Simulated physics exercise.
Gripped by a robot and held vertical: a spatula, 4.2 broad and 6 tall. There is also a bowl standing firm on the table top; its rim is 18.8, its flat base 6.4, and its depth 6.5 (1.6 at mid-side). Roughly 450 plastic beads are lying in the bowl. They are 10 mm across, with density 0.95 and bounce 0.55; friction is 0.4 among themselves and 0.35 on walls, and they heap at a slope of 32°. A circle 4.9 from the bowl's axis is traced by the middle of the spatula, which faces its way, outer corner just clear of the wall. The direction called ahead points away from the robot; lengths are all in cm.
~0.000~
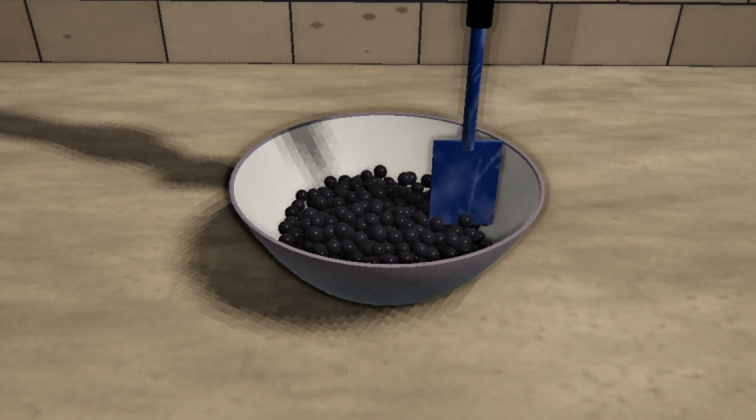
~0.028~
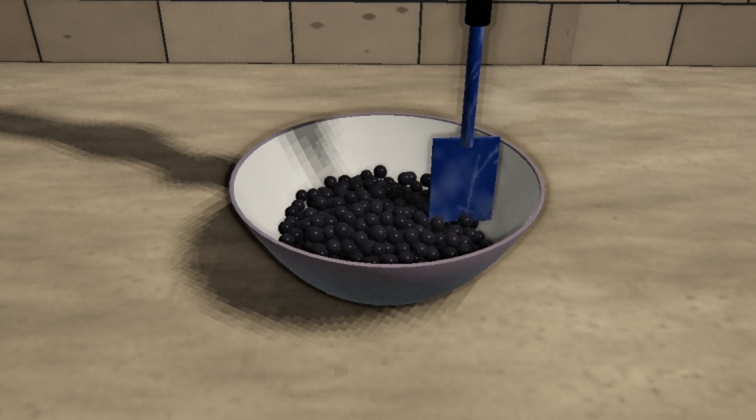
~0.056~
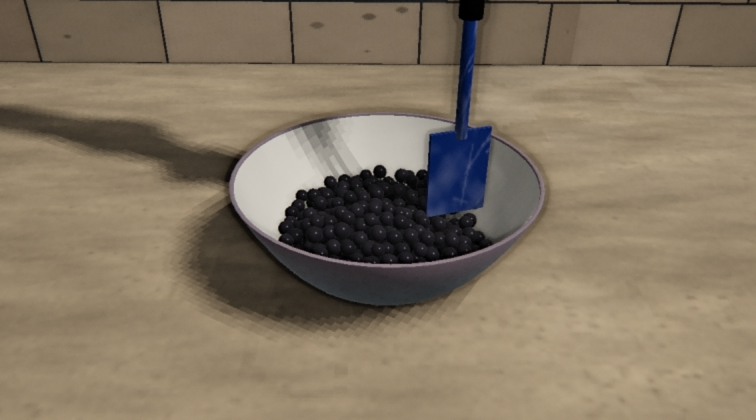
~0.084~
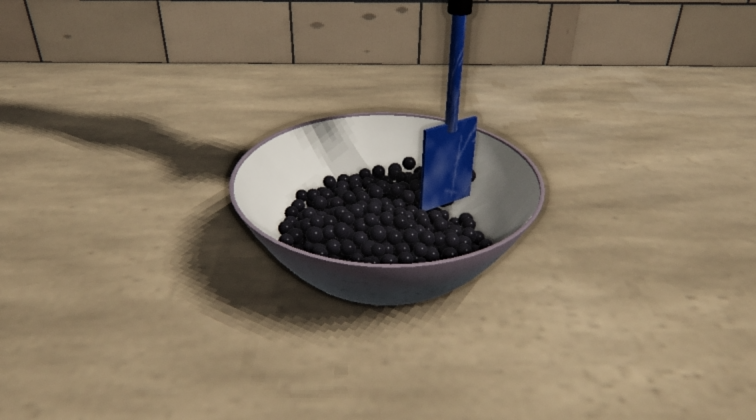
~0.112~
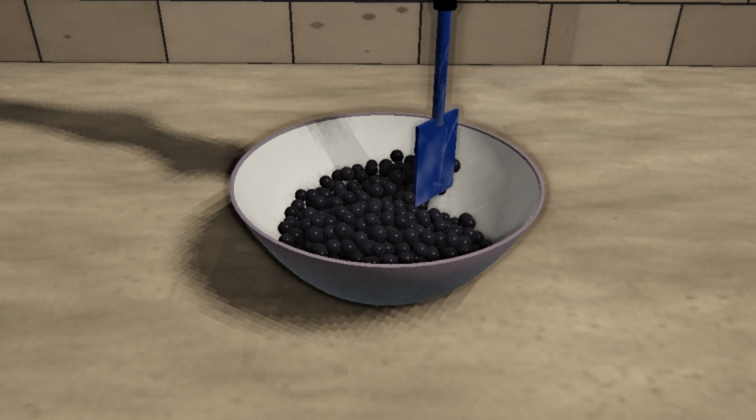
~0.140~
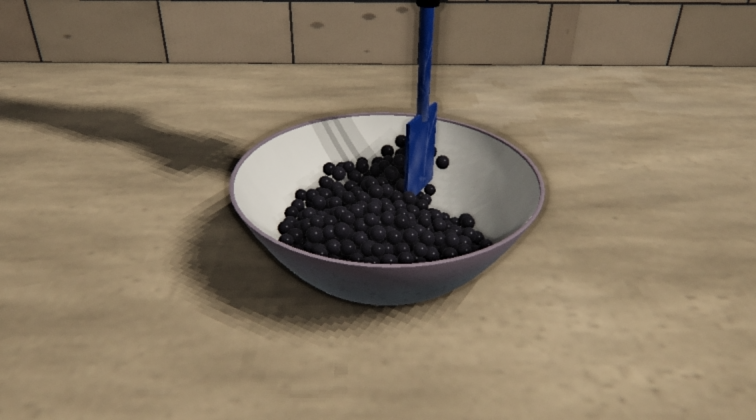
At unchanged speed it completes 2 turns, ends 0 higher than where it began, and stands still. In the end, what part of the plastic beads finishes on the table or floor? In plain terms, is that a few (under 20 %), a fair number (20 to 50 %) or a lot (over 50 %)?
A few, under 20 %.
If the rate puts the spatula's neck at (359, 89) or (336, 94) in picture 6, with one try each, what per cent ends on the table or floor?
It comes to roughly 30 per cent and then 35 per cent.
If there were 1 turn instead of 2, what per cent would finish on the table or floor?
That would give some 5 percent.
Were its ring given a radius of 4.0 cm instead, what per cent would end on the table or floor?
Close to 5 in a hundred then.
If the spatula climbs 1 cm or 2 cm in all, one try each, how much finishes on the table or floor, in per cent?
Roughly 0 and 0 per cent.
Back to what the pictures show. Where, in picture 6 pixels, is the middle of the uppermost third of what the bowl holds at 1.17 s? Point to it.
Near (344, 249).
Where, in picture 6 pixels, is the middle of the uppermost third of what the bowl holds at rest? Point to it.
(424, 201).
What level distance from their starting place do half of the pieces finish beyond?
Near 4 cm.
By 0.66 s, 320° round, highest piece 8 above the table; 438 in the bowl, 7 on the table or floor, 2 in flight or on the tool.
By 1.17 s, 220° round, highest piece 8 above the table; 428 in the bowl, 18 on the table or floor, 1 in flight or on the tool.
By 1.63 s, 0° round, highest piece 6 above the table; 421 in the bowl, 26 on the table or floor.
By 2.33 s, 0° round, highest piece 6 above the table; 421 in the bowl, 26 on the table or floor.
Final count, 421 in the bowl, 26 on the table or floor. That is 6 % on the table or floor.
